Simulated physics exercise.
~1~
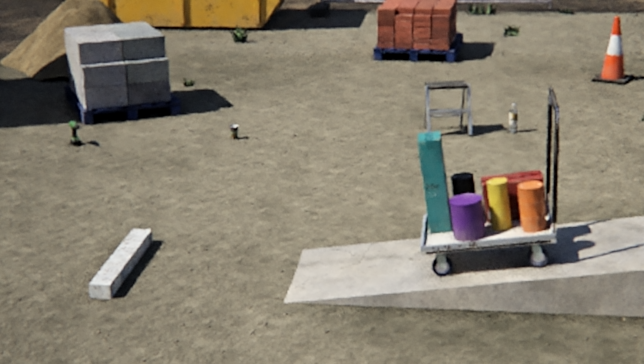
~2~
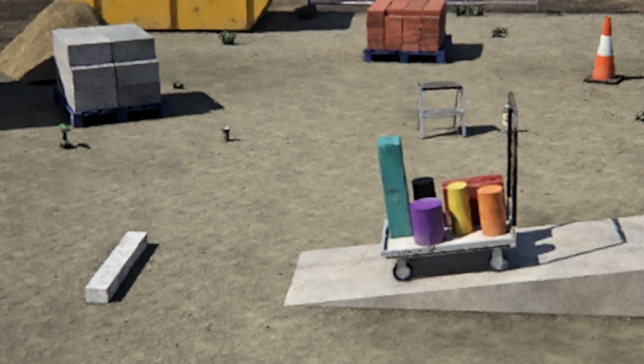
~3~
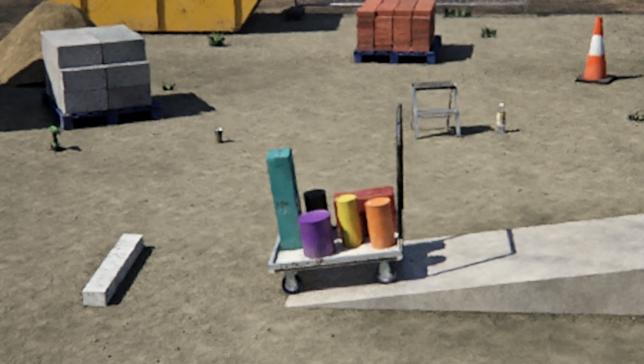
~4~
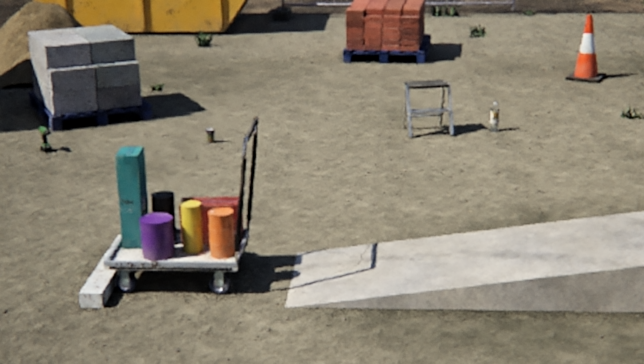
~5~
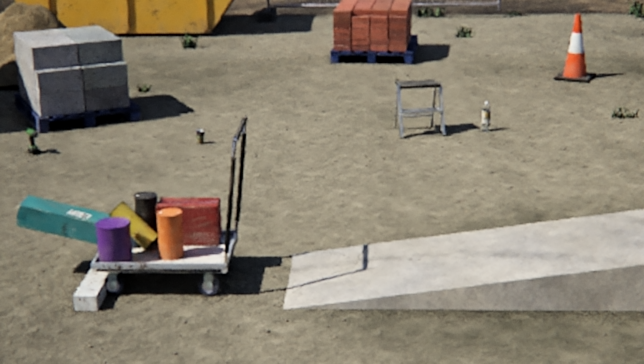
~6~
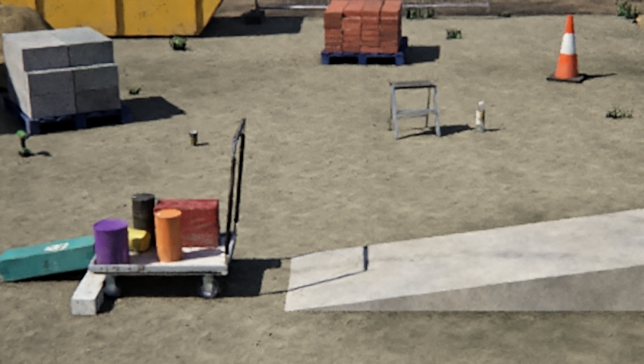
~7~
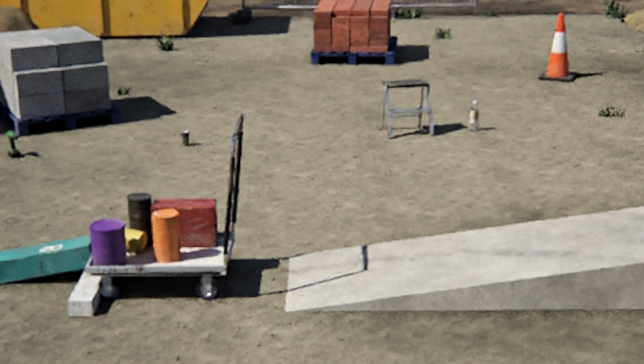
On a dirt building site, a loaded trolley rolls left down a ramp and stops against a kerb, where the tall turquoise box topples off over the front onto the ground and the yellow canister falls onto its side on the deck, while the other items stay standing aboard.
